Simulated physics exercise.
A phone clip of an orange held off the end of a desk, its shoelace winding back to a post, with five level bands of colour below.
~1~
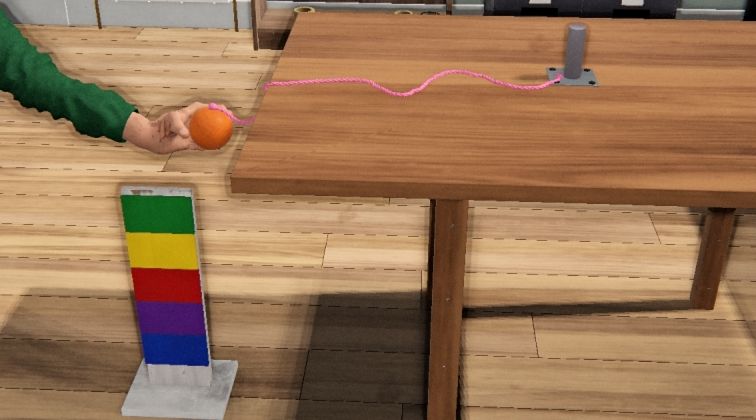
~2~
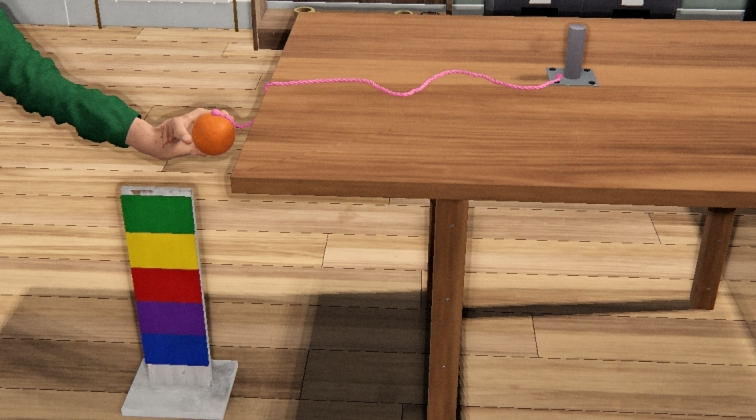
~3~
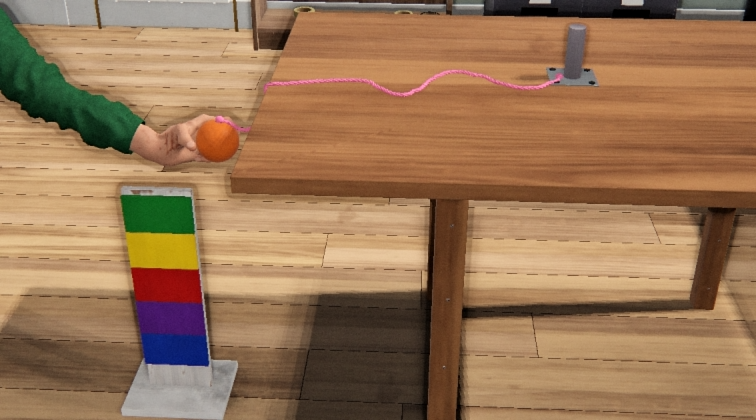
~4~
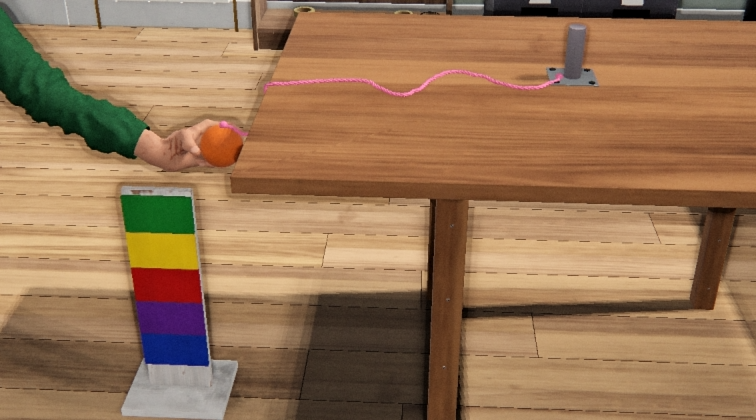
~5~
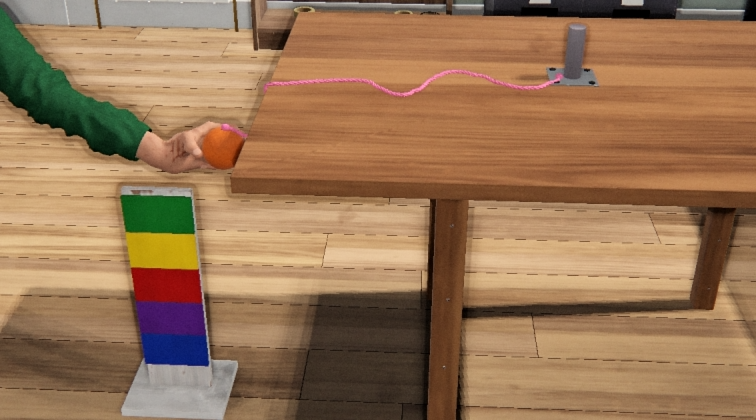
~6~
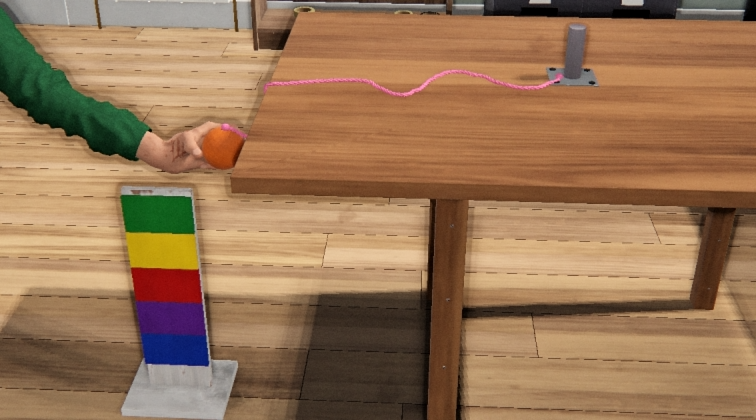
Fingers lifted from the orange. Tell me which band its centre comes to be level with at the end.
Its centre comes to be level with the yellow band.
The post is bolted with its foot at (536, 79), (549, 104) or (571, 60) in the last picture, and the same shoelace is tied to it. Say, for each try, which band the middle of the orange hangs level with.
Going case by case, it's red, red and finally yellow.
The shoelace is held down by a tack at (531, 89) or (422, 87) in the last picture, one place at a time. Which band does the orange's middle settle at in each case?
Each in turn comes out as yellow, green.
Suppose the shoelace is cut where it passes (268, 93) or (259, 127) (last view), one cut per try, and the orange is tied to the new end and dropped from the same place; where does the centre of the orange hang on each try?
The first cut gives (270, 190) and the second gives (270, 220).
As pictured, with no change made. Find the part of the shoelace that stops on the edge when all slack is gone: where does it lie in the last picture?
Go for the one at (348, 80).
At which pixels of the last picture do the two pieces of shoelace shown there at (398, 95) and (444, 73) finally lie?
First: (332, 83). Second: (412, 80).
Soon after, orange near (276, 230); level with green.
After that, orange near (282, 250); level with yellow.
In the end, orange near (272, 253); level with yellow. Its centre hangs level with the yellow band.
